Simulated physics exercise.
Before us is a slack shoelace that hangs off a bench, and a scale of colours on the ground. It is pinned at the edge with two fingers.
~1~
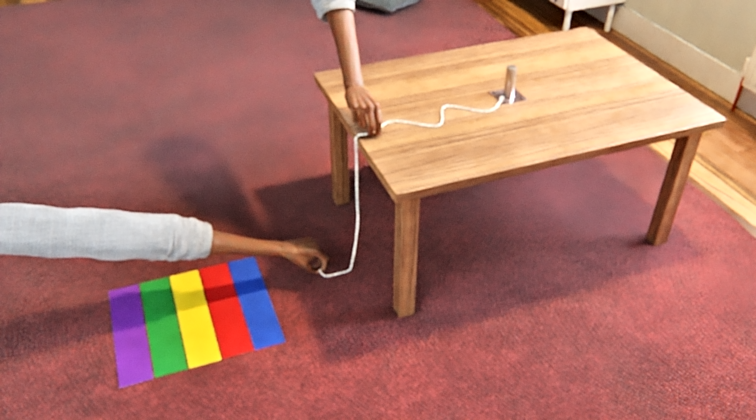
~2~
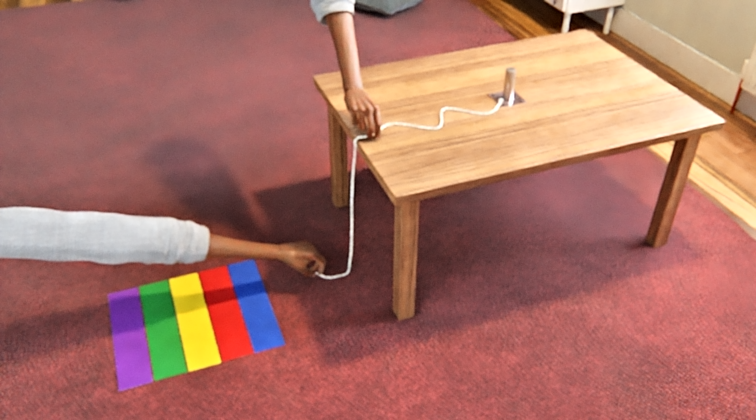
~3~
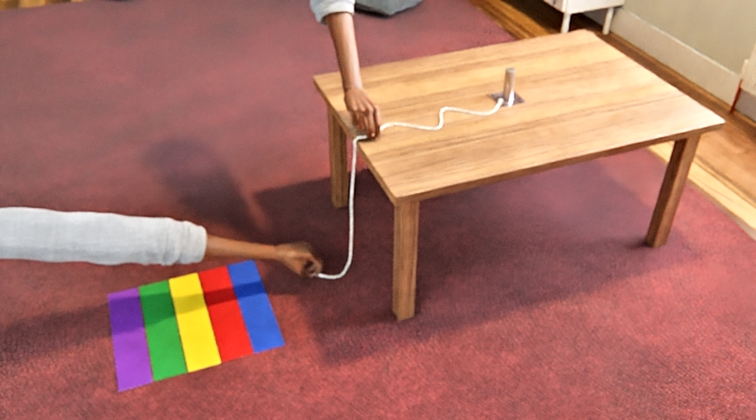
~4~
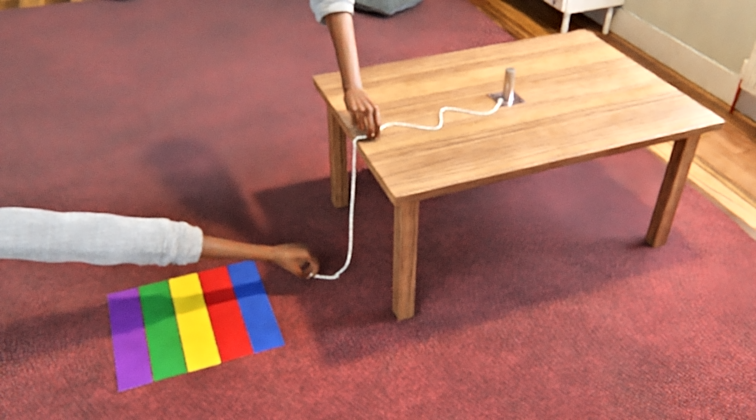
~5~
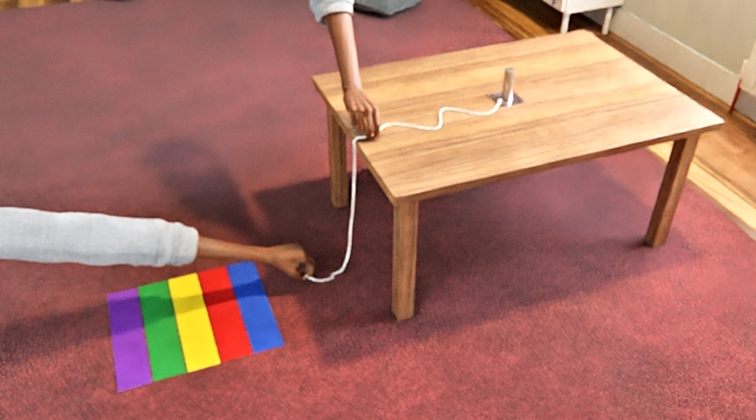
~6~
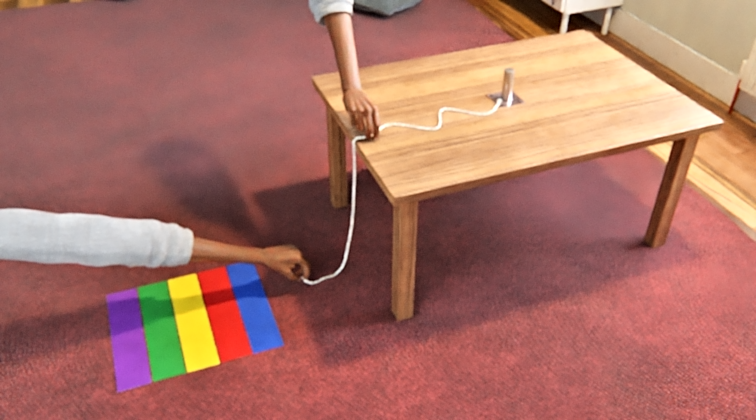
A hand slowly draws the loose end of a white cord slightly left near coloured stripes.
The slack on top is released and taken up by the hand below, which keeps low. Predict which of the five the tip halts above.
I expect it over the green strip.
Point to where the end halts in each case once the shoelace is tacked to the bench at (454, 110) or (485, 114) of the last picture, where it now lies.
(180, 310); (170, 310).
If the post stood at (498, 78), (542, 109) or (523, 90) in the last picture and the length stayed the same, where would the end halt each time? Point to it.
Roughly (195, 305), (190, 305) and (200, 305).
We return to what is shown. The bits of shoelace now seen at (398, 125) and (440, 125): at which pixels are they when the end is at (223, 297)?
First point (362, 135), second point (403, 123).
Soon after, end near (223, 297); over red.
After that, end near (184, 307); over yellow.
At the stop, end near (161, 313); over green. The end stops over the green strip.
